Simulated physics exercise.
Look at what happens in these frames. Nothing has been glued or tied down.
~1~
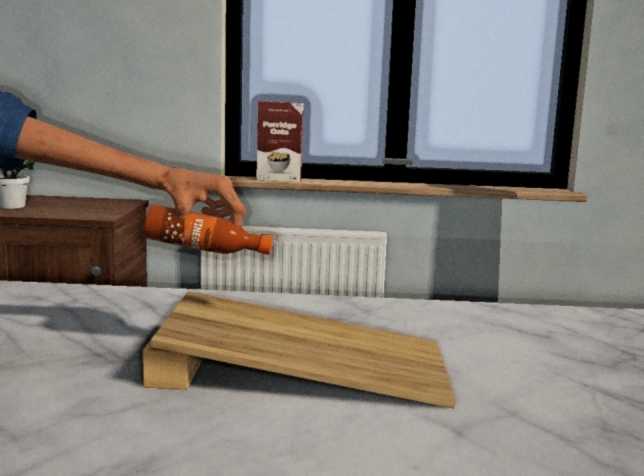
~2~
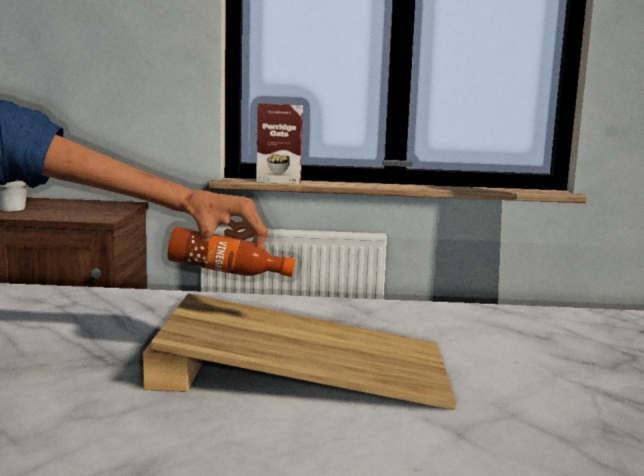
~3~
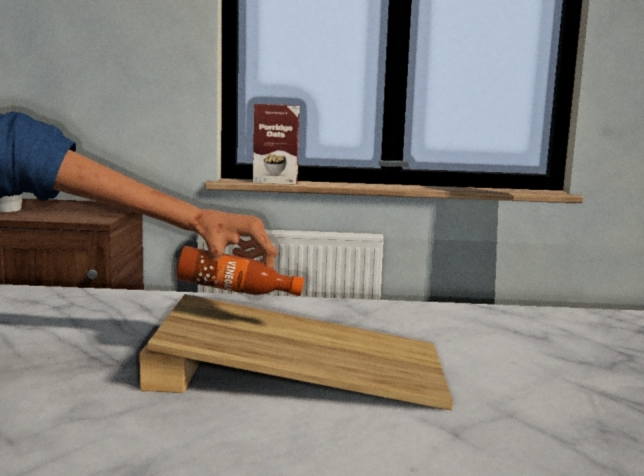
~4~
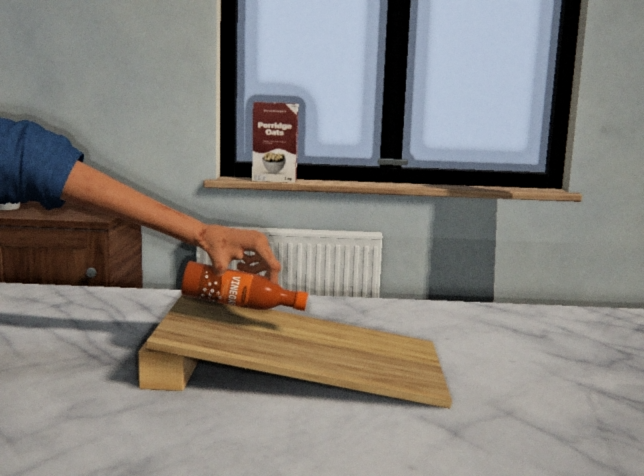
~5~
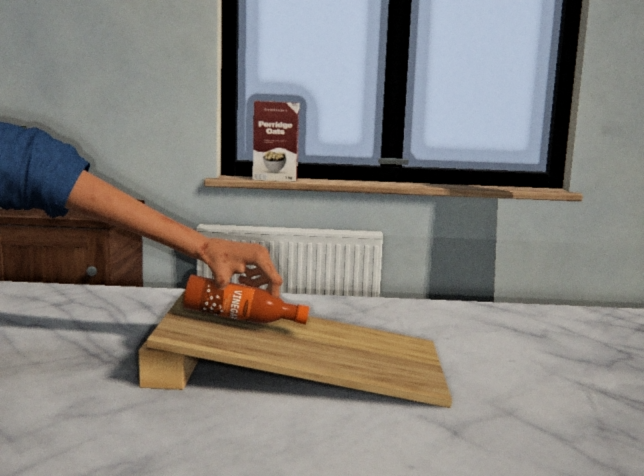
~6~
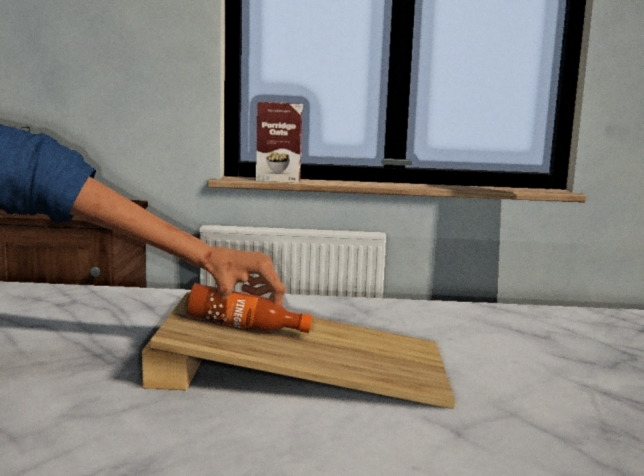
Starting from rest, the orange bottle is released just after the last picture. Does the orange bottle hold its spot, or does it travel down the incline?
The orange bottle holds its spot.
Then, 0.20 s on from there, no change.
Then, 0.40 s on from there, orange bottle resting near (251, 312).
In the end, it is unmoved. At the end, from the last picture's camera, orange bottle near (251, 312). The orange bottle remains at rest.
